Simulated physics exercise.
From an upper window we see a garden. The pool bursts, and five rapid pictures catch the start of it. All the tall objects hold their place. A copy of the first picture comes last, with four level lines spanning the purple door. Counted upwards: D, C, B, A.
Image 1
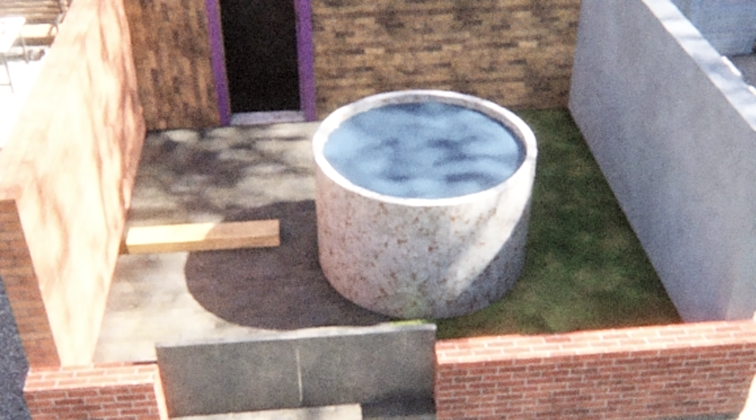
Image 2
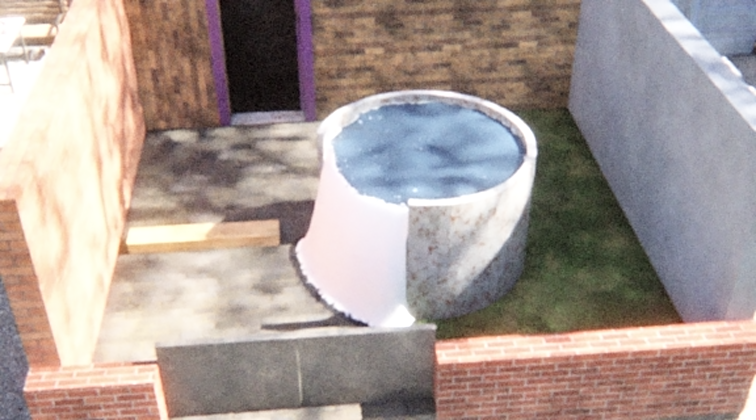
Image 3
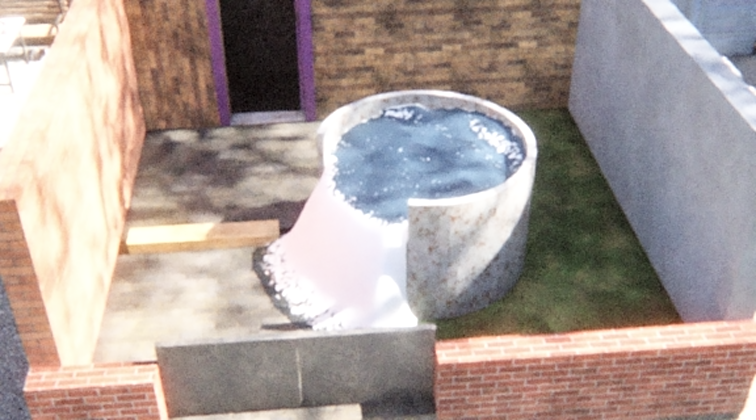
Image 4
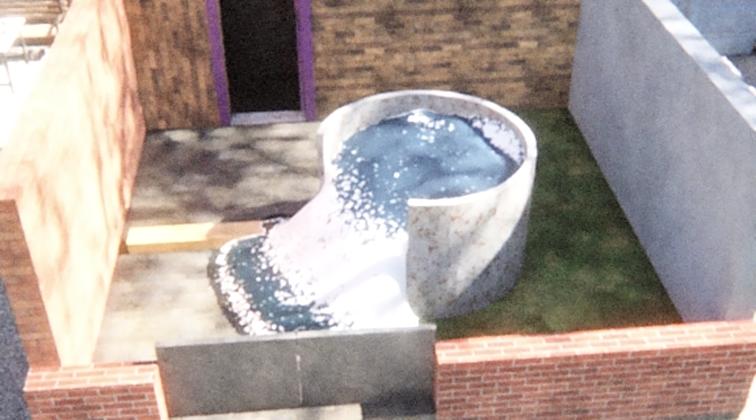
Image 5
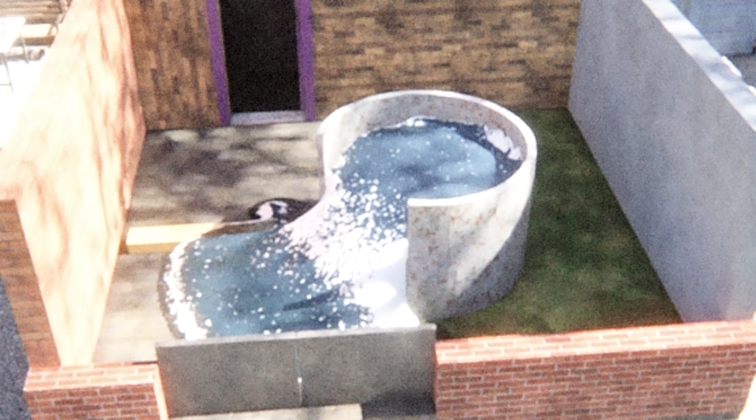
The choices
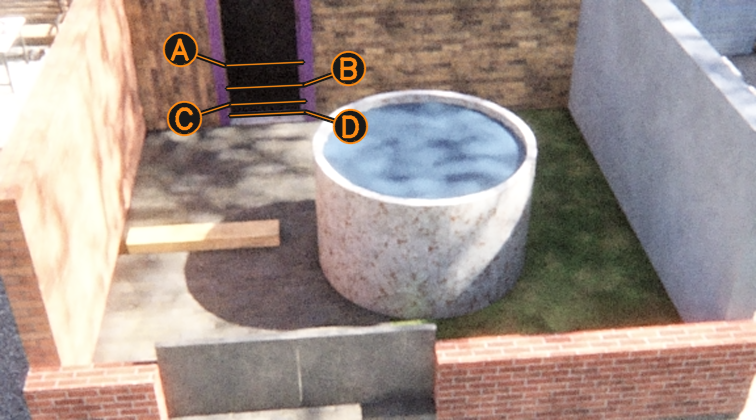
At first, a round stone pool of still blue water stands in a walled garden, between a purple doorway and a shut grey gate. Then its left side is open and water pours out in a pale sheet, foaming and spreading leftward across the paving, past the wooden beam and along the gate.
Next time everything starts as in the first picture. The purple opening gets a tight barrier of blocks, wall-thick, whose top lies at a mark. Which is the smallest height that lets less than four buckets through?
I would pick line C.
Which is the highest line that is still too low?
D it is.
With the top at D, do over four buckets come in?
Yes, it does.
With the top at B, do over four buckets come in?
No, not at all.
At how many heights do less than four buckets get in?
Three of them.
On the marked copy, A at (263, 63); B at (265, 86); C at (267, 102); D at (268, 113); from the bottom up D, C, B, A.
With A, nothing gets over.
With B, nothing gets over.
With C, a splash gets over, under a bucket.
With D, about 9 bucketfuls get in.
